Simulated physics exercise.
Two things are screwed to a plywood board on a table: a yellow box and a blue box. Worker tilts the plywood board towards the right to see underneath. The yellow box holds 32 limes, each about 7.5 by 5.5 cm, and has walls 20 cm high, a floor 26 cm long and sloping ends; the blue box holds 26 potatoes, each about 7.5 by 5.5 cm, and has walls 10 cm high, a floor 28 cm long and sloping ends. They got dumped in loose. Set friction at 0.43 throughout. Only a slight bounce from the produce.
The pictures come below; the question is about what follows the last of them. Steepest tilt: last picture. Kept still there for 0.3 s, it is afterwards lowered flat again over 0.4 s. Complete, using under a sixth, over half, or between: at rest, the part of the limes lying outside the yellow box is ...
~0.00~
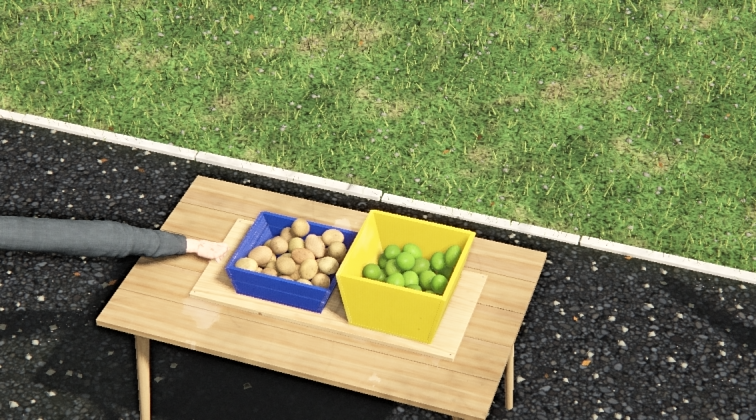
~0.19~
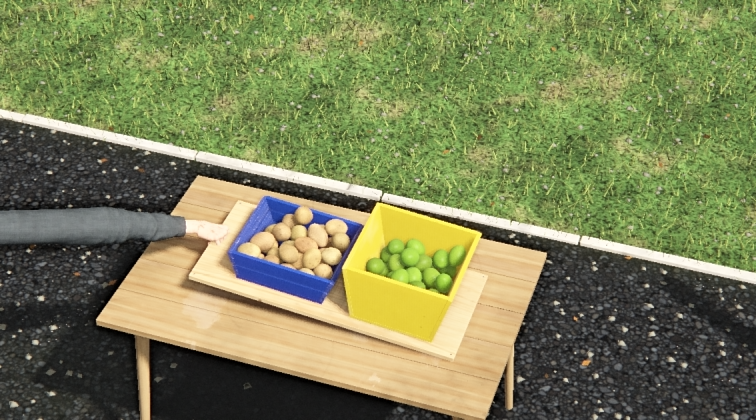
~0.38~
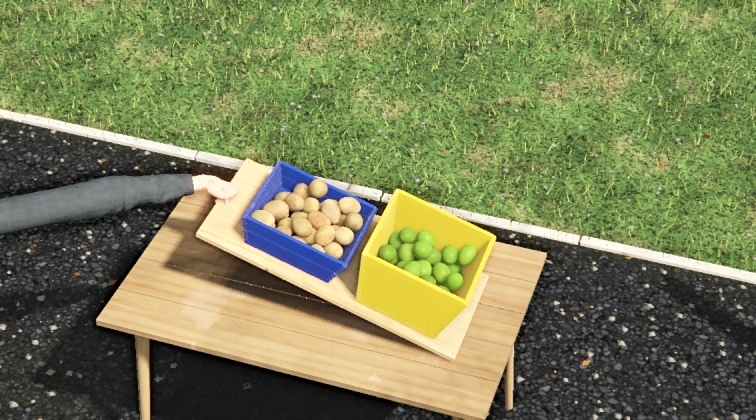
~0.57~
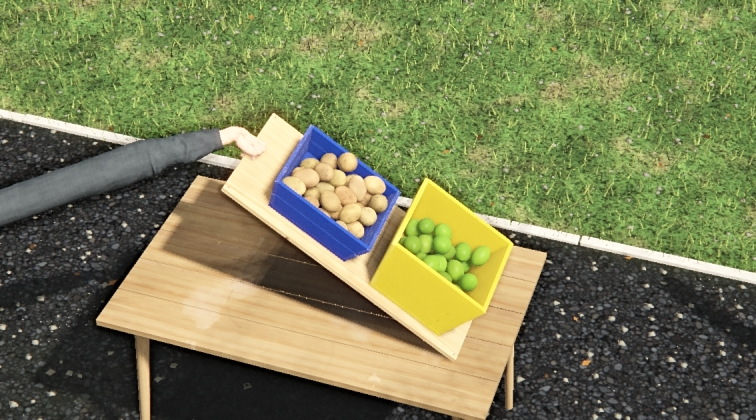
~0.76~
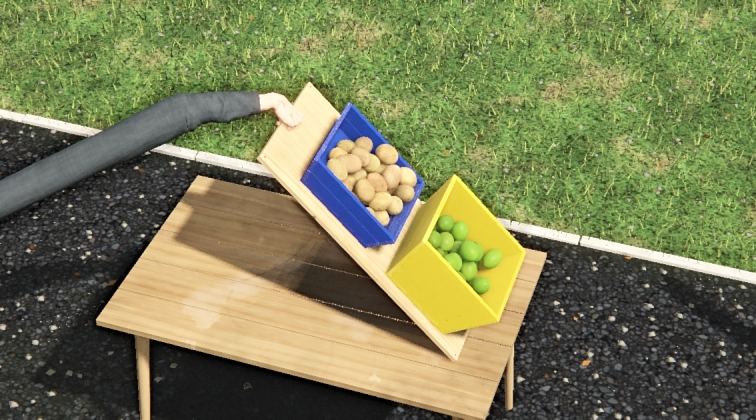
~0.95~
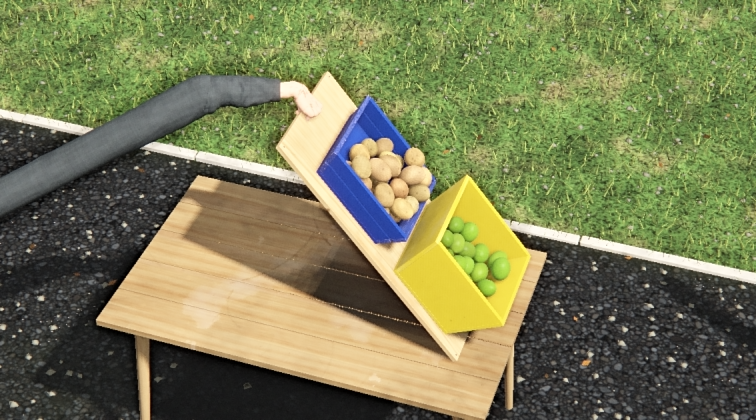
It is under a sixth.
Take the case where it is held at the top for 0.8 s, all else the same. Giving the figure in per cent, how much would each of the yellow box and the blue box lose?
In that case yellow box 0, blue box 30 per cent.
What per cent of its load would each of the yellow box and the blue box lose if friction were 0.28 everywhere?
Yellow box 0, blue box 30 per cent.
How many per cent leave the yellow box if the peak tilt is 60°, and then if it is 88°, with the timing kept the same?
First 0 %, second 70 %.
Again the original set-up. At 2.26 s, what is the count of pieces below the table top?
Count: Roughly 1.
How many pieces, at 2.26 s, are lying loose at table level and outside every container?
Count of pieces: About 5.
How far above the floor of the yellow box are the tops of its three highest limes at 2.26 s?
About 14 cm.
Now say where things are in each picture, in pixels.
In the first frame (each is followed by its nearest rim corner in this view), yellow box, (442, 298); blue box, (327, 290); 0° from level; none out.
Yellow box, (449, 298); blue box, (331, 282); 5° from level, in the second frame.
Yellow box, (464, 302); blue box, (344, 264); 18° from level, in the third frame.
Yellow box, (483, 309); blue box, (368, 248); 33° from level, in the fourth frame.
Yellow box, (497, 317); blue box, (394, 239); 46° from level, in the fifth frame.
Yellow box, (502, 321); blue box, (406, 237); 51° from level; none out, in the sixth frame.
After 1.16 s, tilt 51°; yellow box 32 in, 0 out and blue box 26 in, 0 out.
After 1.42 s, tilt 31°; yellow box 32 in, 0 out and blue box 25 in, 1 out.
After 1.79 s, tilt 0°; yellow box 32 in, 0 out and blue box 18 in, 8 out.
Outcome (at 2.26 s), yellow box 32 in, 0 out and blue box 18 in, 8 out. Asked share, 0 of 32, 0 per cent.
